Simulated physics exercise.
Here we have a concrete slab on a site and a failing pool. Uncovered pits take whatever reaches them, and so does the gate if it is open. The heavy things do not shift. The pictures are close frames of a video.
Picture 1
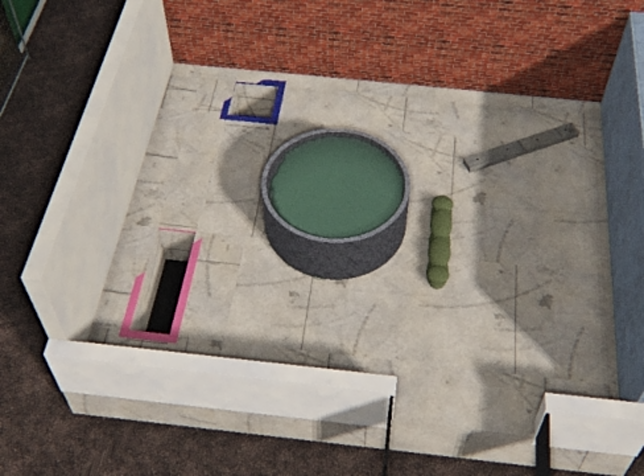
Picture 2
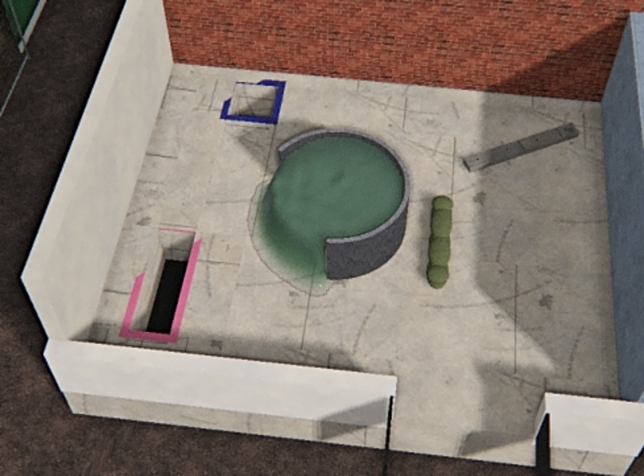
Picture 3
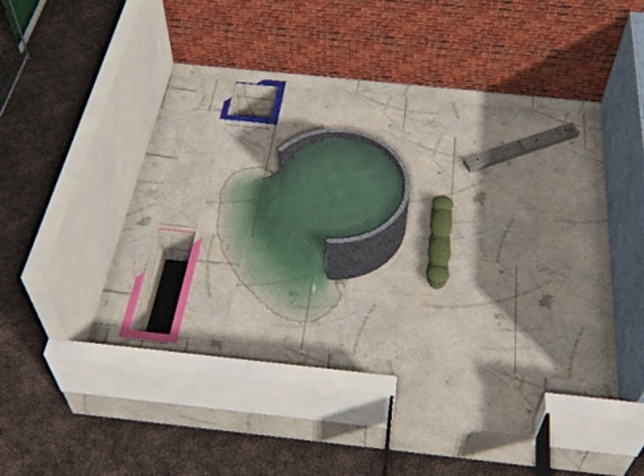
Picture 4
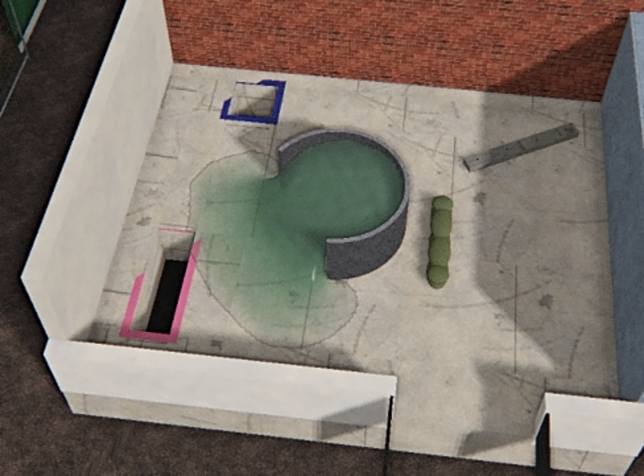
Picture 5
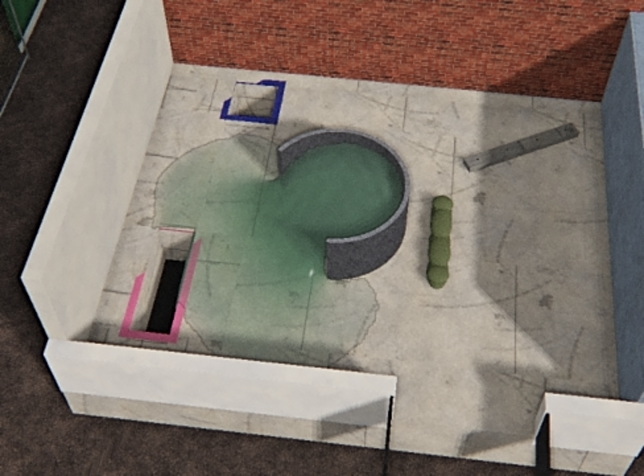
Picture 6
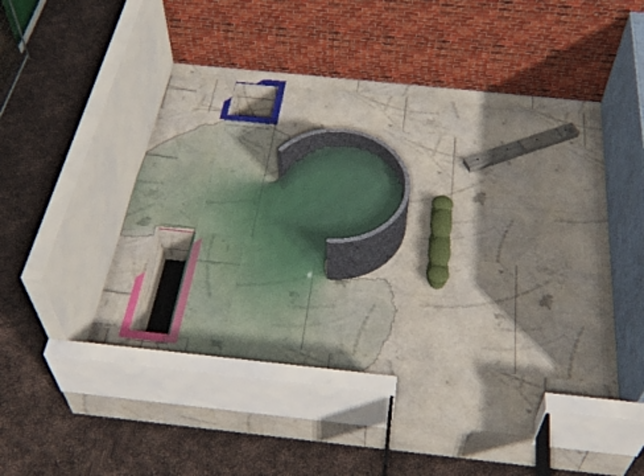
In the video, a round pool of green water stands on a walled concrete slab, then its left side opens and water pours out, spreading left and toward the front across the slab and around a pink-edged rectangular opening.
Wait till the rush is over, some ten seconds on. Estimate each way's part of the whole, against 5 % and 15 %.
The gate takes less than 5 %; the blue pit takes from 5 to 15 %; the pink pit takes more than 15 %.
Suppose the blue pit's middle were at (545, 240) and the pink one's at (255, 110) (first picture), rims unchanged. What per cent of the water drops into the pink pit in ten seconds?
Per cent: Pink 25.
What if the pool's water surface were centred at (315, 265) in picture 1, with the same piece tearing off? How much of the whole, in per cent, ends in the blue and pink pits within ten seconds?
Per cent: Blue 6, pink 70.
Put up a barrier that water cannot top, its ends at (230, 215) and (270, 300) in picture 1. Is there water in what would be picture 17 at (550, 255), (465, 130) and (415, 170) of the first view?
One after the other: Not flooded, free of water, not flooded.
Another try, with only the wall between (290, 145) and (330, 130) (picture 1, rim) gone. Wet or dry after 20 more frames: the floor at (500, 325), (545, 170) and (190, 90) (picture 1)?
One after the other: Free of water, not flooded, awash.
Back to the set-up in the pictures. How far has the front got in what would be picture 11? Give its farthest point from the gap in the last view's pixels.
Around (170, 76).
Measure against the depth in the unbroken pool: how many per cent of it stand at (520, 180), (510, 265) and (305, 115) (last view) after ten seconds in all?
About 0, 2 and 0 per cent.
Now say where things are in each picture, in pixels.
Still water in the round pool at (336, 186), in the first picture.
Water pours out at (273, 231) and has run to a hidden place, in the second picture.
The front is at (241, 174), out from the gap at (273, 233), in the third picture.
The front is at (213, 166), out from the gap at (273, 235), in the fourth picture.
The front is at (190, 155), out from the gap at (273, 236), in the fifth picture.
The front is at (145, 159), out from the gap at (273, 236), in the sixth picture.
A moment on, water covers 30 % of the floor; the gate 0 %, the blue pit 0 %, the pink pit 14 %.
Next, water covers 35 % of the floor; the gate 0 %, the blue pit 0 %, the pink pit 28 %.
Then, water covers 50 % of the floor; the gate 0 %, the blue pit 3 %, the pink pit 45 %.
Later, water covers 50 % of the floor; the gate 1 %, the blue pit 7 %, the pink pit 60 %.
In the end, water covers 50 % of the floor; the gate 2 %, the blue pit 9 %, the pink pit 65 %.
